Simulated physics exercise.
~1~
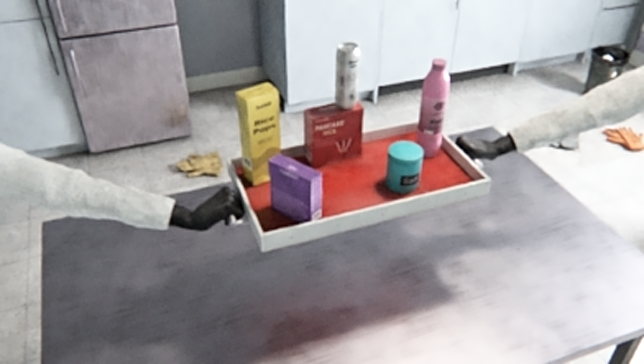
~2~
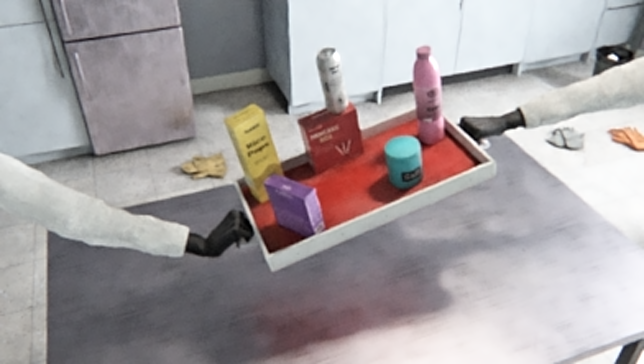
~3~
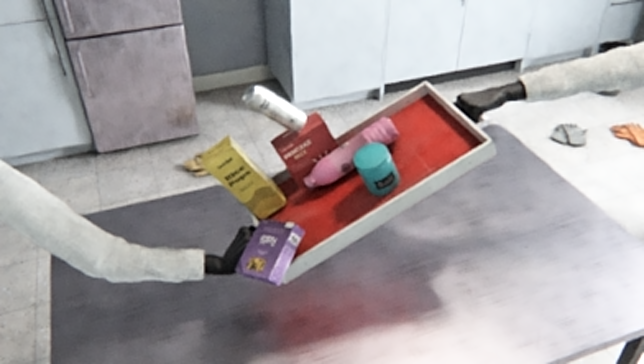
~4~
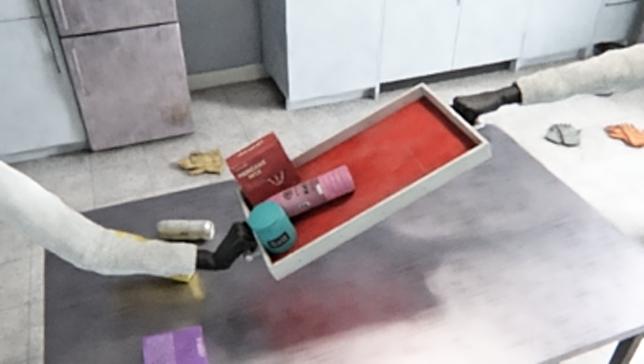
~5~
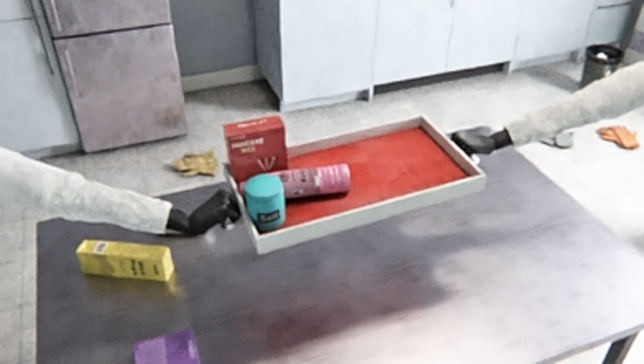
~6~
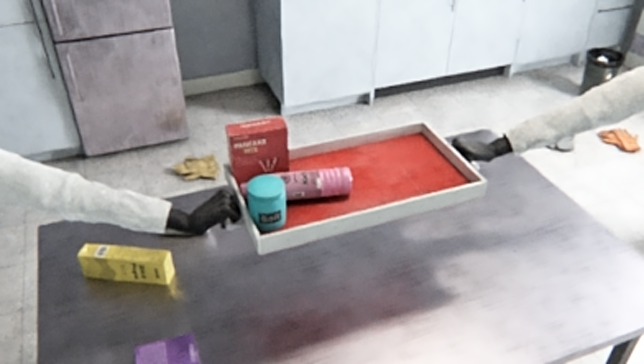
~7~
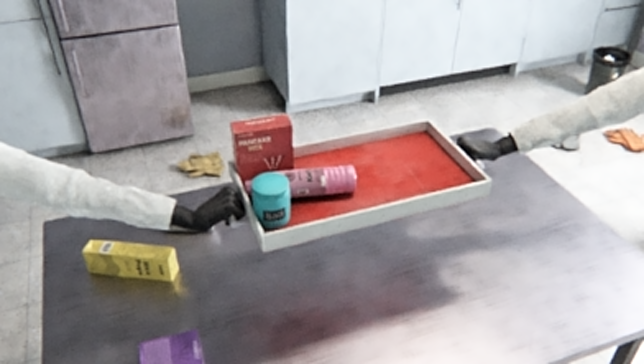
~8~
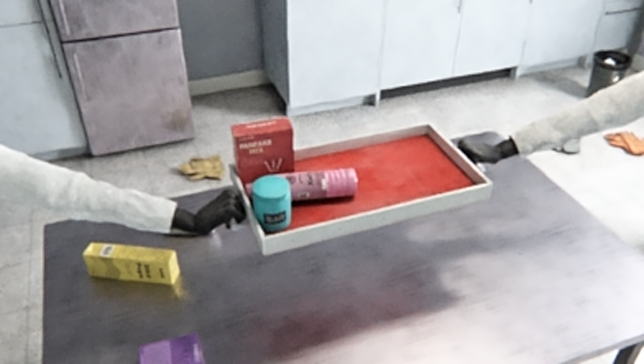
A white-rimmed tray with a red base, held at both ends by black-gloved hands above a grey table, carries six cartons, bottles and other containers. It starts to tip down to the left, and the taller items lean. As the slope steepens, the pink bottle falls onto its side and everything slides left. The yellow carton, purple packet and white can tumble off the low end onto the table. The hands then level the tray, leaving the red packet and turquoise jar upright at its left end beside the toppled pink bottle, while the yellow carton and purple packet lie below.
